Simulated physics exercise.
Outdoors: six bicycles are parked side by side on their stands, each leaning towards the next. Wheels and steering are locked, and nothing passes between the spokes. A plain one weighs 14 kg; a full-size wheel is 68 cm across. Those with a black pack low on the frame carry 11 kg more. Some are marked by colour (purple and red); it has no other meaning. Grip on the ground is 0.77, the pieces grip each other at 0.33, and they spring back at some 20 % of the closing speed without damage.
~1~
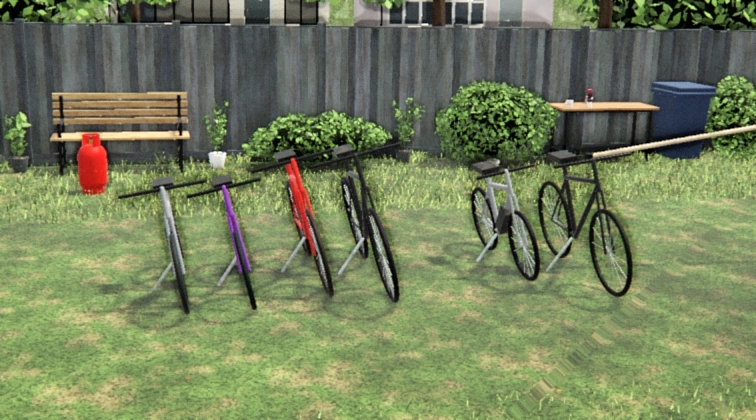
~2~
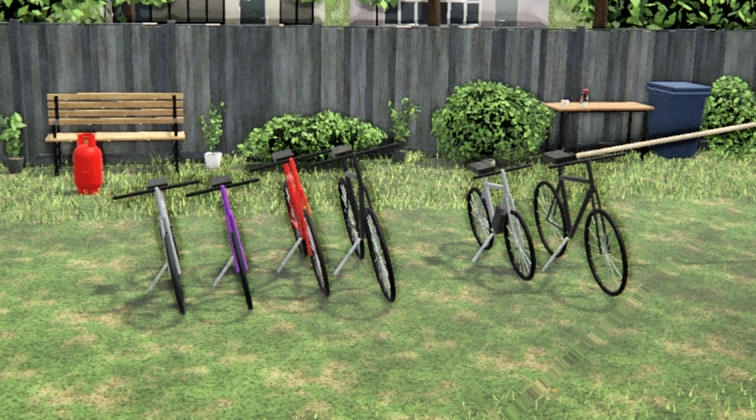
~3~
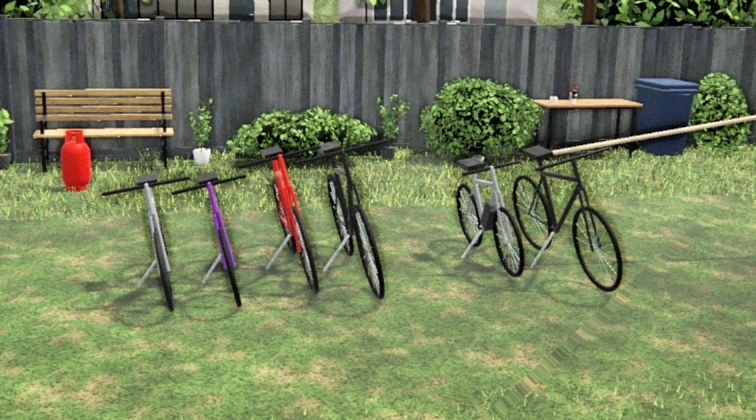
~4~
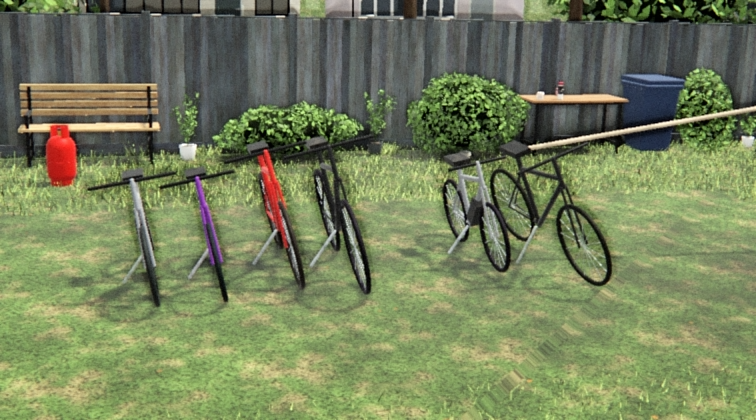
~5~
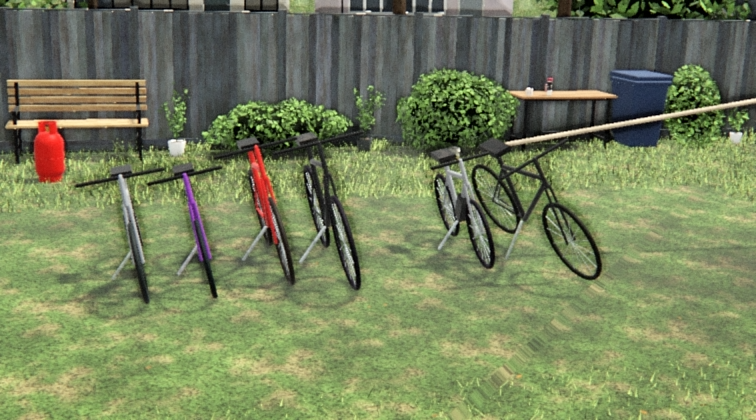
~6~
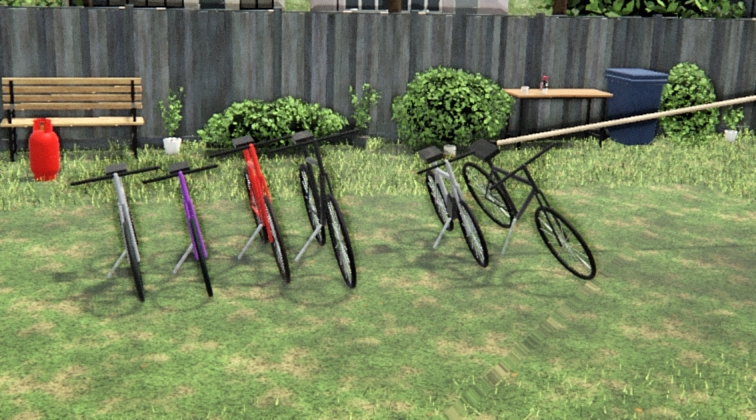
We see six bicycles parked side by side on grass before a fence as a long pole from the right pushes the rightmost black one, which gradually leans left towards its silver neighbour while the view pans slightly.
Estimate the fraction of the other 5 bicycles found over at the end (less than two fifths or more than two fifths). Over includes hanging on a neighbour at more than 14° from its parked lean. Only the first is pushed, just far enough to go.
It comes to under two fifths.
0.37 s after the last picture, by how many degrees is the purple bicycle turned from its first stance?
Some 0°.
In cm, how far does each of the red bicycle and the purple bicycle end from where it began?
Red 0, purple 0.
Then, 0.37 s on from the sixth picture, 1 of the 5 other bicycles over.
Finally, 1 of the 5 other bicycles over; red bicycle unmoved; purple bicycle unmoved. That is 20 per cent. Four left standing. Seen by the last camera, middles, red bicycle near (260, 198), purple bicycle near (192, 219).
